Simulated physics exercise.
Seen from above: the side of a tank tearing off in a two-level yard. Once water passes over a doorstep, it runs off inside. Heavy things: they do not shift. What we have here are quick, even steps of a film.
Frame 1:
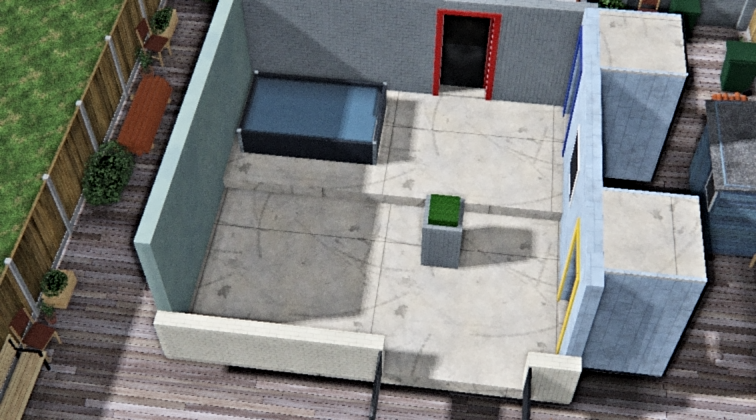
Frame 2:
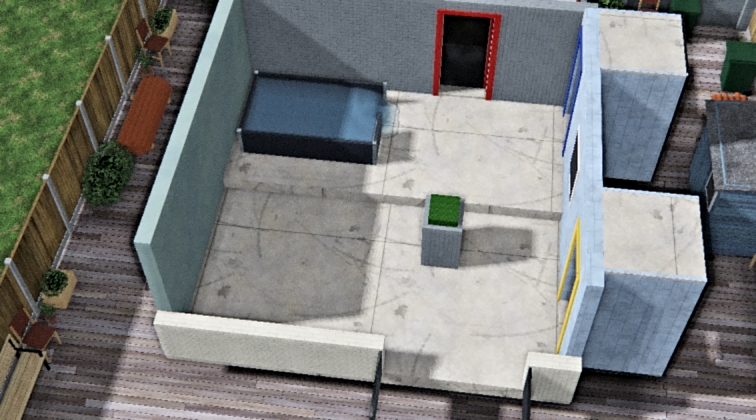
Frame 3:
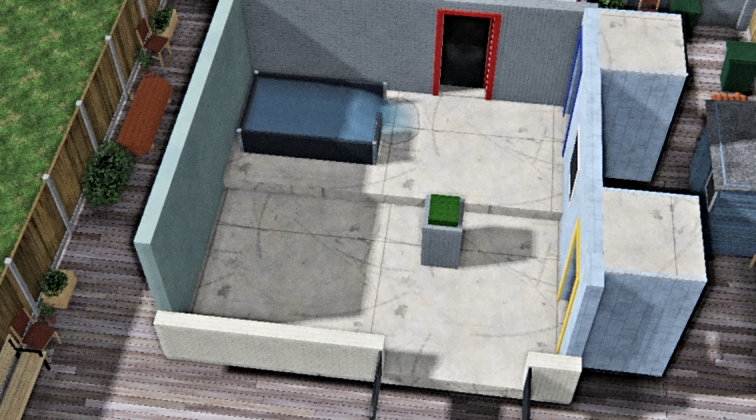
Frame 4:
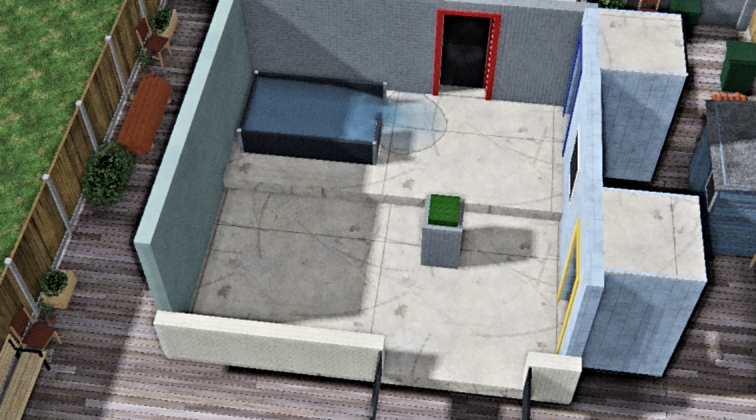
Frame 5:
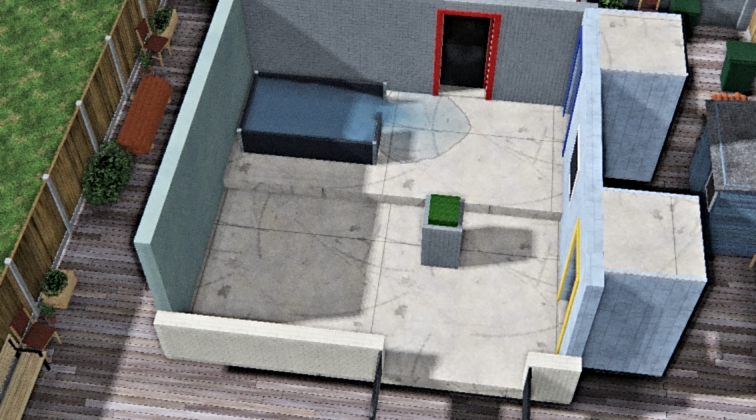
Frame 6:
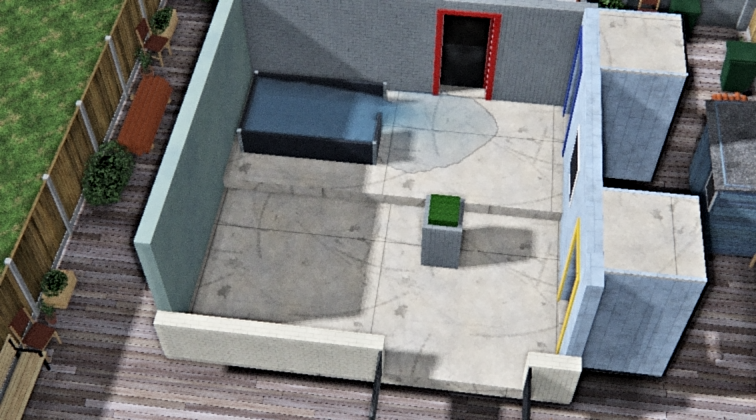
Water pours from the right end of a blue tank and spreads rightward across the pale floor.
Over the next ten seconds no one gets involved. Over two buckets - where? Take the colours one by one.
The blue door breaks the limit; the red door breaks the limit; the yellow door respects the limit.
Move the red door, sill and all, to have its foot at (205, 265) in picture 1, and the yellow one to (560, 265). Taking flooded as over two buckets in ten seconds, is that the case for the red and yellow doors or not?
Lab note - red door: Under the limit; yellow door: Under the limit.
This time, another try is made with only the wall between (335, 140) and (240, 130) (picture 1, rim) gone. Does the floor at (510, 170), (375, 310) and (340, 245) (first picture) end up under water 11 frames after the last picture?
Going through them, the first would be still bare, the next submerged and the last submerged.
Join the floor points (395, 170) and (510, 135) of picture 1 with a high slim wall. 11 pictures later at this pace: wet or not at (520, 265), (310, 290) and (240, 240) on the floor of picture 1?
Untouched; untouched; untouched.
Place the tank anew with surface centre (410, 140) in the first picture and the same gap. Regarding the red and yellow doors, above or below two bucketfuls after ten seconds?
Lab note - red door never reaches it; yellow door never reaches it.
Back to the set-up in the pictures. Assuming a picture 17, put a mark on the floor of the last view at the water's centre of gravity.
Near (365, 130).
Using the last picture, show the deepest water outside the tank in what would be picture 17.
Somewhere near (556, 119), I think.
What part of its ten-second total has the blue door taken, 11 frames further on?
My estimate: Close to 5 per cent.
A moment on, water covers 20 % of the floor; the blue door wet at the sill, nothing in, the red door under two buckets in, the yellow door not reached.
Next, water covers 25 % of the floor; the blue door under two buckets in, the red door under two buckets in, the yellow door not reached.
Then, water covers 30 % of the floor; the blue door far over two buckets in, the red door over two buckets in, the yellow door wet at the sill, nothing in.
Later, water covers 45 % of the floor; the blue door far over two buckets in, the red door over two buckets in, the yellow door wet at the sill, nothing in.
In the end, water covers 50 % of the floor; the blue door far over two buckets in, the red door over two buckets in, the yellow door wet at the sill, nothing in.
